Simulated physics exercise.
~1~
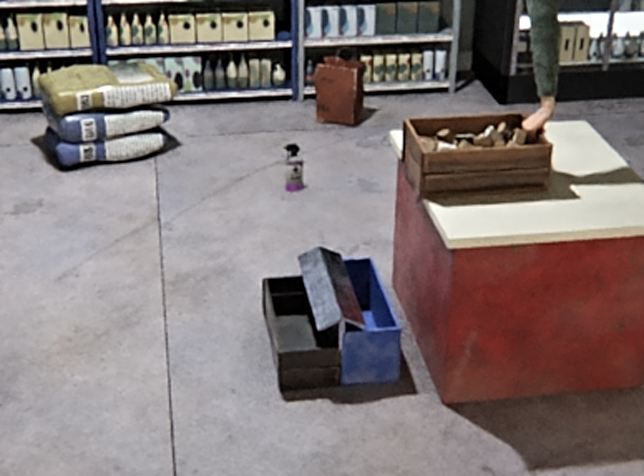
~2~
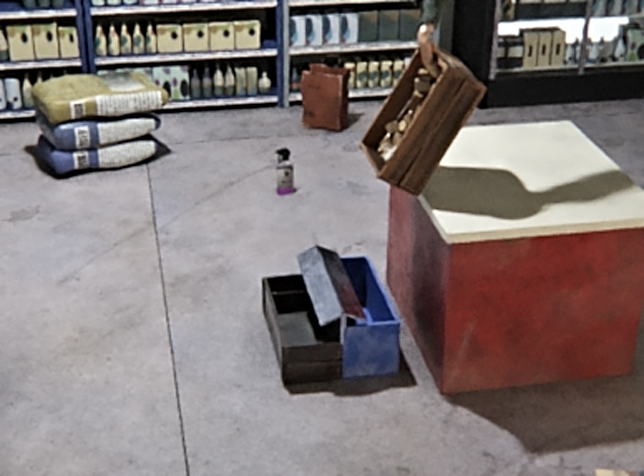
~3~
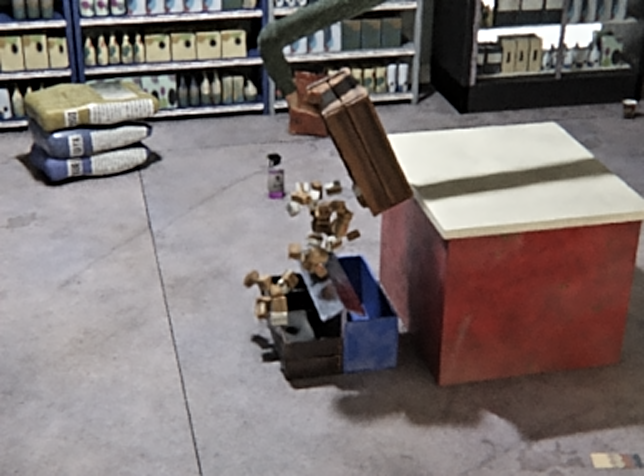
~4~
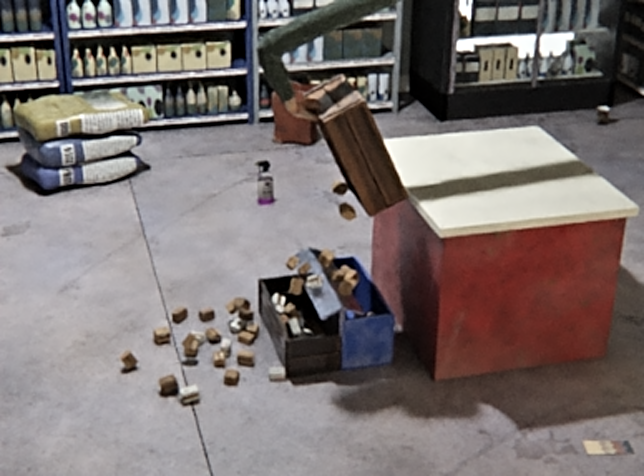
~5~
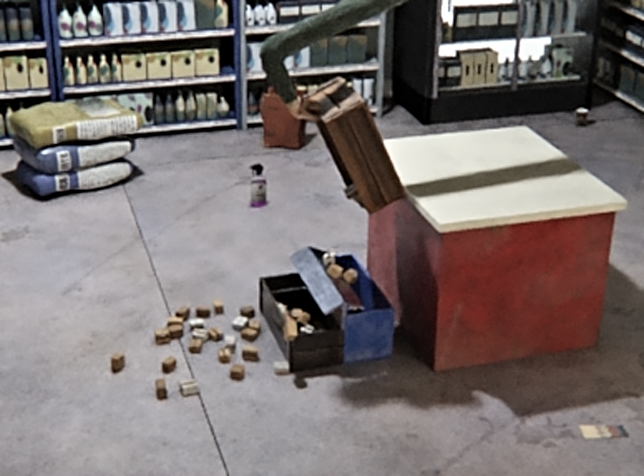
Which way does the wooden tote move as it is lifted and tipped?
The wooden tote moves to the left, as the viewer sees it.
